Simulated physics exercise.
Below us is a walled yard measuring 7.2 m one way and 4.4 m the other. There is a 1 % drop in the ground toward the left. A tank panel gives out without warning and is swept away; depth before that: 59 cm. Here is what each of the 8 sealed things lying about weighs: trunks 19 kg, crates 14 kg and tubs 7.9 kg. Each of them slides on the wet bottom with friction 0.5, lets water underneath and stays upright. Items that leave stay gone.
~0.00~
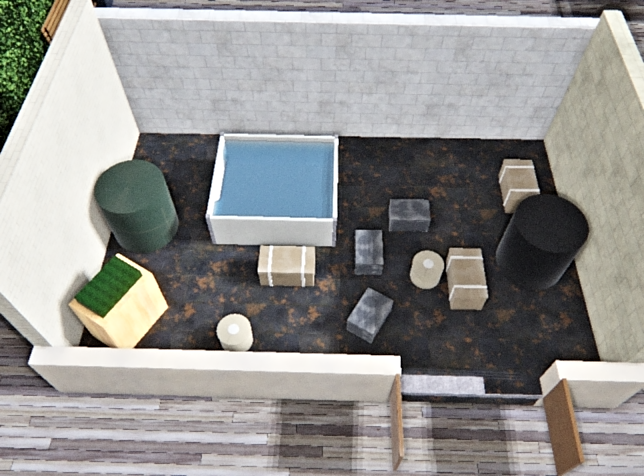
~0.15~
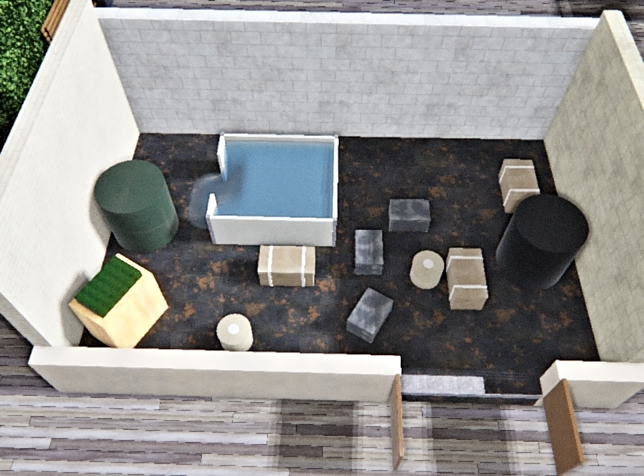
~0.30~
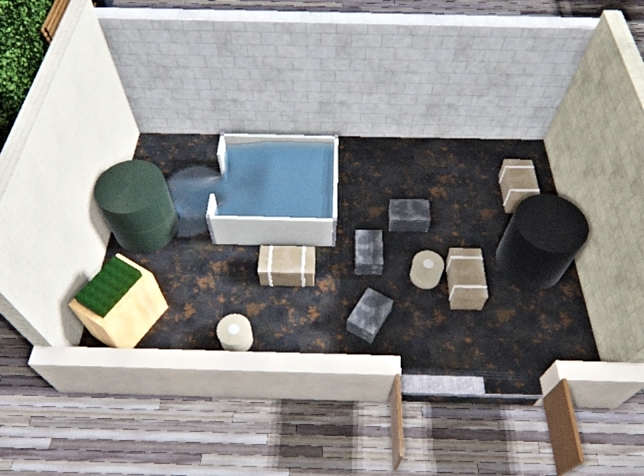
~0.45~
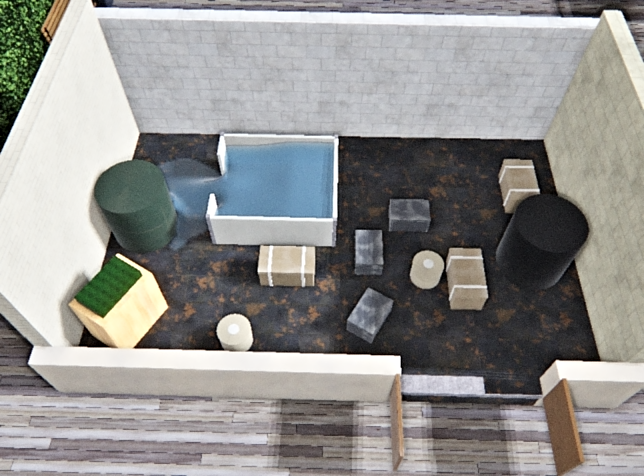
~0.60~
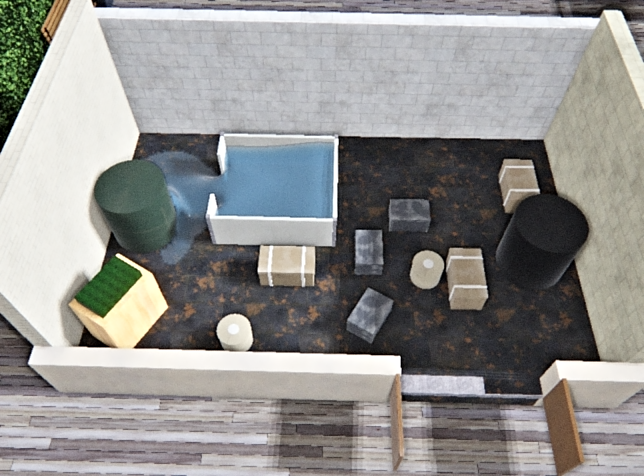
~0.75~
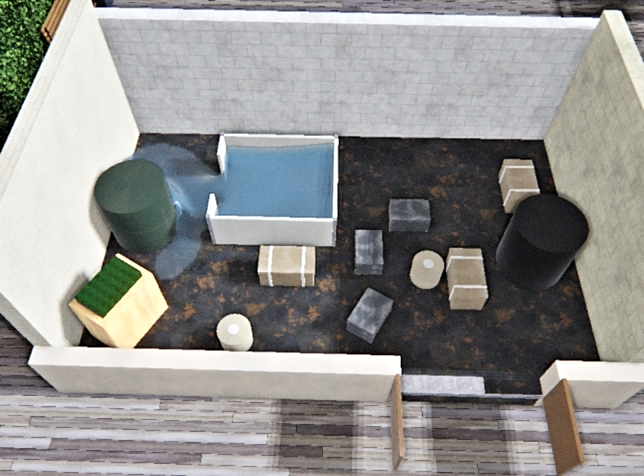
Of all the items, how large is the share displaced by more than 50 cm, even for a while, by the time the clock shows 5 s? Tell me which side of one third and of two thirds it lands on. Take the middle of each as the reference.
It lands below one third.
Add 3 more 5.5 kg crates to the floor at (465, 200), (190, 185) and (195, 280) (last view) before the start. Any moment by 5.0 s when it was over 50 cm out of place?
Respectively: Doesn't reach it; tops it; tops it.
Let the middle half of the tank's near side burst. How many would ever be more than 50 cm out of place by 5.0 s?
Then it comes to 4.
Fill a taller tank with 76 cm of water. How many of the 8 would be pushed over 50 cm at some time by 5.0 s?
That would give 2.
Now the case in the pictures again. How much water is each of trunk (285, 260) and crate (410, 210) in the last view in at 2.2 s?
Depth approx. 1 cm / 0 cm.
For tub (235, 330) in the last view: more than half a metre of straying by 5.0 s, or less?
Verdict: Exceeding.
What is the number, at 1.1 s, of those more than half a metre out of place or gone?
I make it 0.
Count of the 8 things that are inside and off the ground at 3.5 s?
Total: 1.
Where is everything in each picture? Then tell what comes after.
The first frame shows a trunk at (287, 259) rests on the ground; a crate at (410, 210), on the bottom; water covers 3.0 m2; 0 of 8 have shifted.
The second frame shows a trunk at (287, 259), on the bottom; a crate at (410, 210) rests on the ground; water covers 3.4 m2; 0 of 8 have shifted.
The third frame shows a trunk at (287, 259), on the bottom; a crate at (410, 210) rests on the ground; water covers 4.0 m2; 0 of 8 have shifted.
The fourth frame shows a trunk at (287, 259) rests on the ground; a crate at (410, 210), on the bottom; water covers 4.5 m2; 0 of 8 have shifted.
The fifth frame shows a trunk at (287, 259) rests on the ground; a crate at (410, 210), on the bottom; water covers 5.0 m2; 0 of 8 have shifted.
The sixth frame shows a trunk at (287, 259) rests on the ground; a crate at (410, 210), on the bottom; 5.4 m2 under water; 0 of 8 have shifted.
After 1.1 s 0 of 8 are over 50 cm from their spots; 0 afloat.
After 2.2 s 0 of 8 are over 50 cm from their spots; 0 afloat.
After 3.5 s 0 of 8 are over 50 cm from their spots; 1 afloat.
After 5.0 s 1 of 8 are over 50 cm from their spots, and 1 have been at some point; 0 afloat.
